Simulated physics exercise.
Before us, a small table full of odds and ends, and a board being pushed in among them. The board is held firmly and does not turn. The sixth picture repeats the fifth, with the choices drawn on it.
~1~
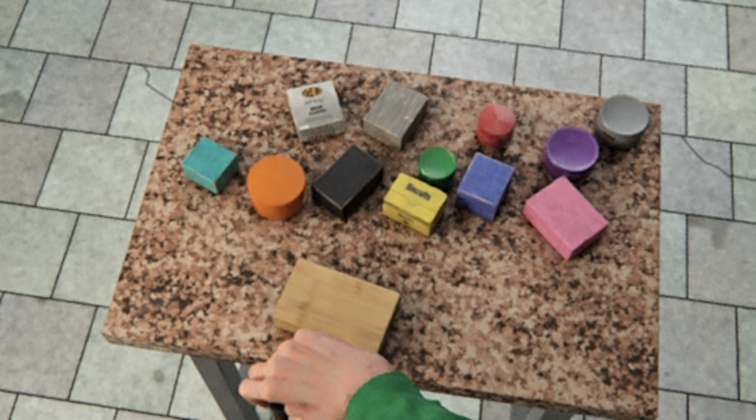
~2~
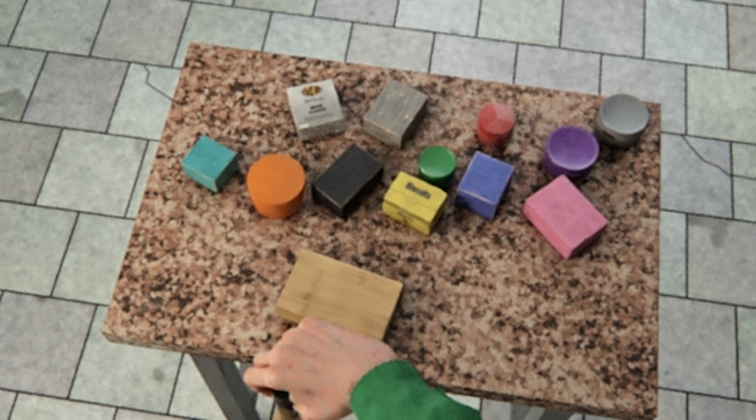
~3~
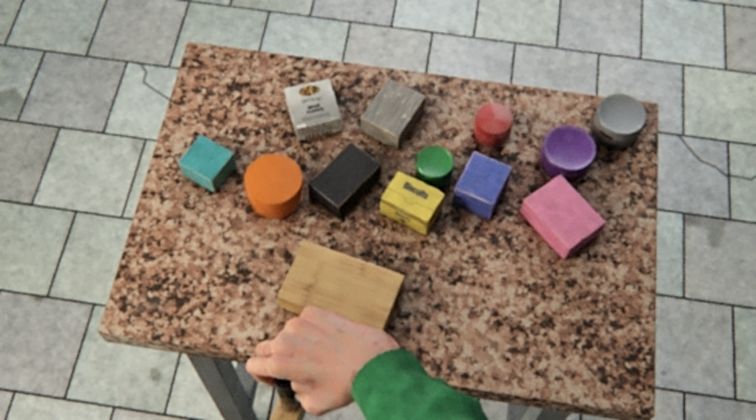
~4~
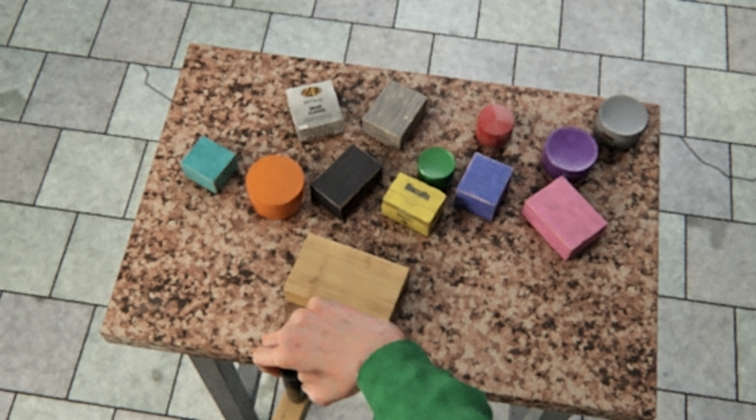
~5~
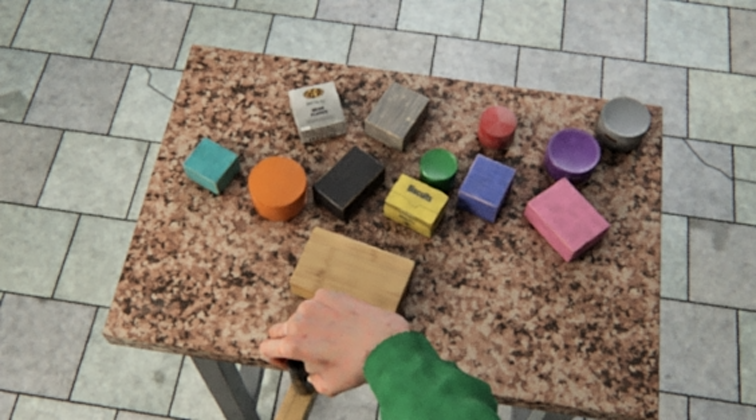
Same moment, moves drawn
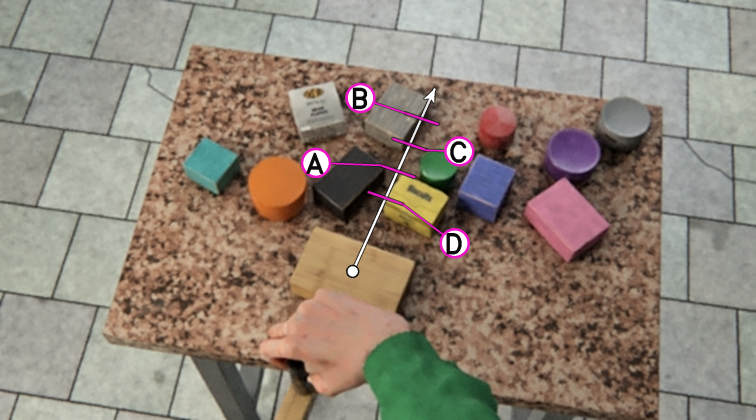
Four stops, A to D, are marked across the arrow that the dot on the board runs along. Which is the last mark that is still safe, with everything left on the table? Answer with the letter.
No farther than A.
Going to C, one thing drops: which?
It is the grey block.
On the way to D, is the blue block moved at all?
No.
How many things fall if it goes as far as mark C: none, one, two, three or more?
One.
On the copy, A at (398, 171); B at (422, 119); C at (409, 145); D at (385, 198); the arrow from (353, 271) to (434, 89); the white dot at (353, 271).
On A. First, board (370, 238); black block (353, 167); grey tub (622, 125).
Then, board (388, 200); grey block (407, 95); green tub (451, 141).
Finally, board (397, 178); grey block (417, 76); green tub (460, 121); nothing has fallen.
By contrast, B drops the grey block and green tub; C drops the grey block; D is safe but short.
